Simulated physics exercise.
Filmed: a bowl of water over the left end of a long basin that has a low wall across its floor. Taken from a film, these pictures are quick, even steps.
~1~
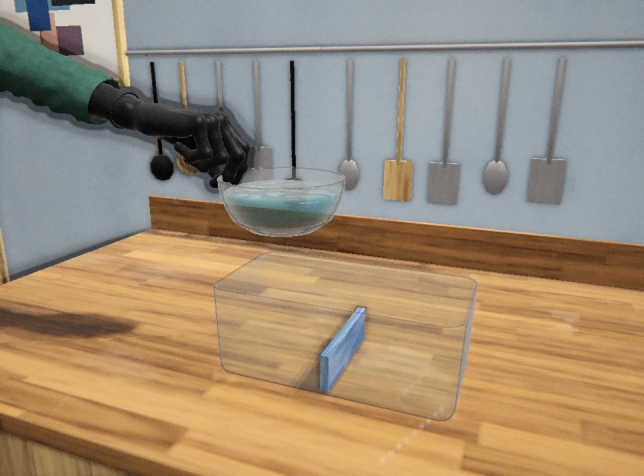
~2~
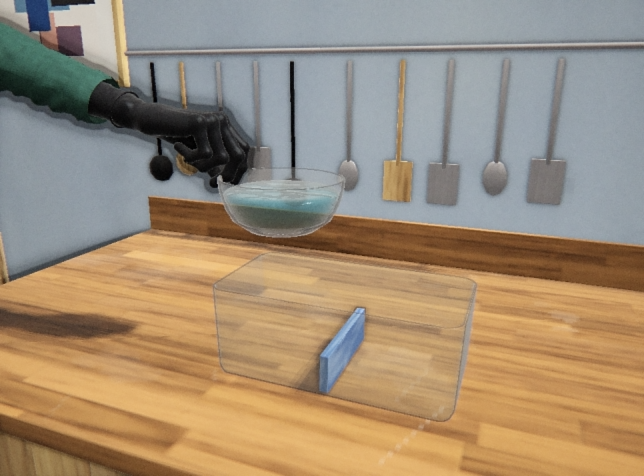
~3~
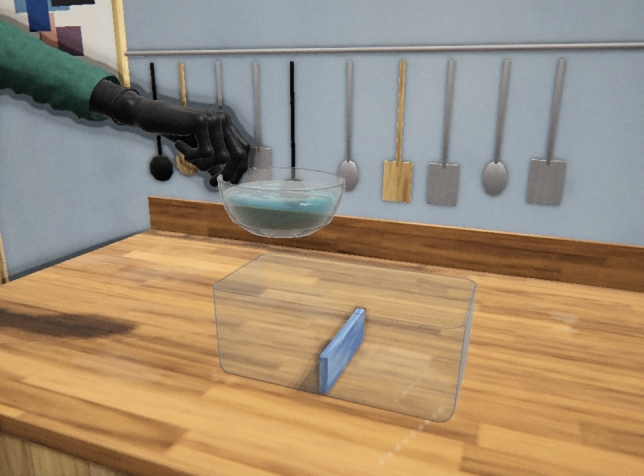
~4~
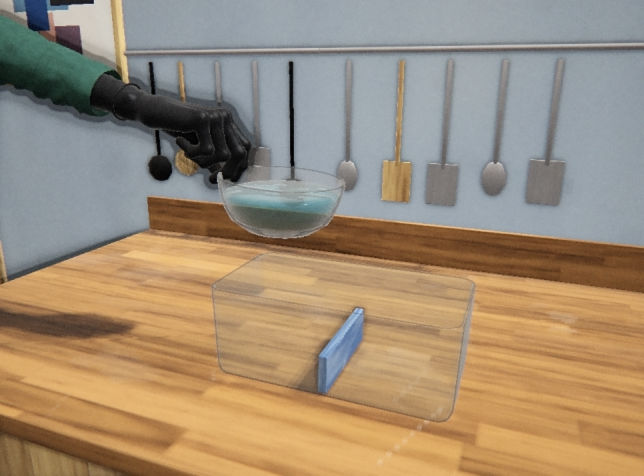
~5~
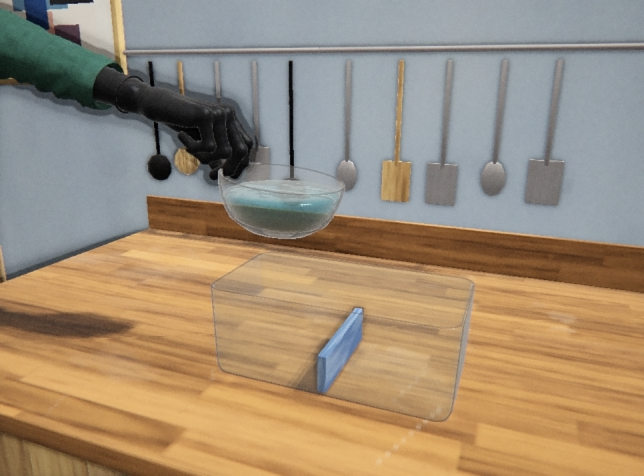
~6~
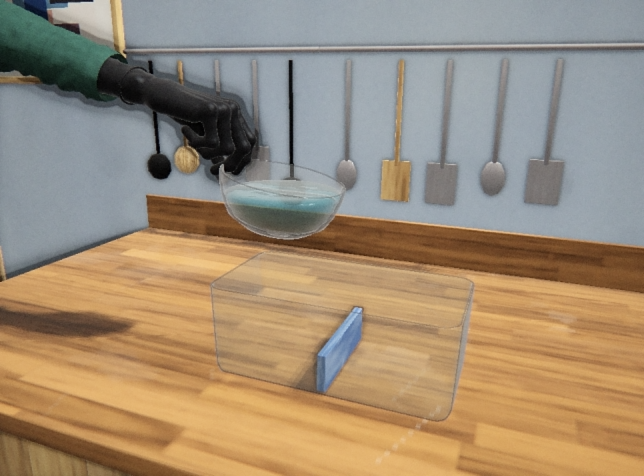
A black hand slowly tilts a clear bowl of blue water above a clear basin.
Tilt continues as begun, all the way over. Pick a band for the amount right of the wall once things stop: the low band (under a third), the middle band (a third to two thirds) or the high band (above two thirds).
The high band.
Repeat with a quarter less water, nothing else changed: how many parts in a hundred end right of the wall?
Roughly 80 in a hundred.
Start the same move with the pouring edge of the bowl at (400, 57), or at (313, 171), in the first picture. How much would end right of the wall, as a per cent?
It comes out at around 70 percent and then around 65 percent.
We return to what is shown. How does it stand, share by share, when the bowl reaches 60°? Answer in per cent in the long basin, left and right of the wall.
The left part holds close to 0 per cent, the right part close to 25.
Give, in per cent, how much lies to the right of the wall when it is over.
That is roughly 85 percent of it.
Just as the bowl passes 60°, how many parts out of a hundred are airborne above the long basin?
25 per cent.
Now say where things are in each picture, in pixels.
It leans 0°; its right rim is at (341, 183); the water meets the walls at (234, 186) and (339, 195); the long basin's rim runs from (241, 269) to (471, 303); the wall's top is at (345, 331), in the first picture.
It leans 0°; its right rim is at (340, 184); the water meets the walls at (233, 186) and (339, 196), in the second picture.
It leans 2°; its right rim is at (341, 186); the water meets the walls at (234, 186) and (338, 196), in the third picture.
It leans 4°; its right rim is at (340, 189); the water meets the walls at (234, 186) and (338, 197), in the fourth picture.
It leans 7°; its right rim is at (341, 192); the water meets the walls at (234, 185) and (338, 197), in the fifth picture.
It leans 11°; its right rim is at (341, 196); the water meets the walls at (235, 185) and (340, 196), in the sixth picture.
A moment on, the bowl is tipped part way and 46 per cent is still to pour, 0 is left of the wall and 27 right of it.
Next, the bowl is tipped on its side and 3 per cent is still to pour, 10 is left of the wall and 84 right of it.
Then the bowl is tipped right over and 0 per cent is still to pour, 15 is left of the wall and 85 right of it.
Later the bowl is tipped right over and 0 per cent is still to pour, 15 is left of the wall and 85 right of it.
Finally, 15 per cent lies left of the wall, 85 right of it and 0 outside.
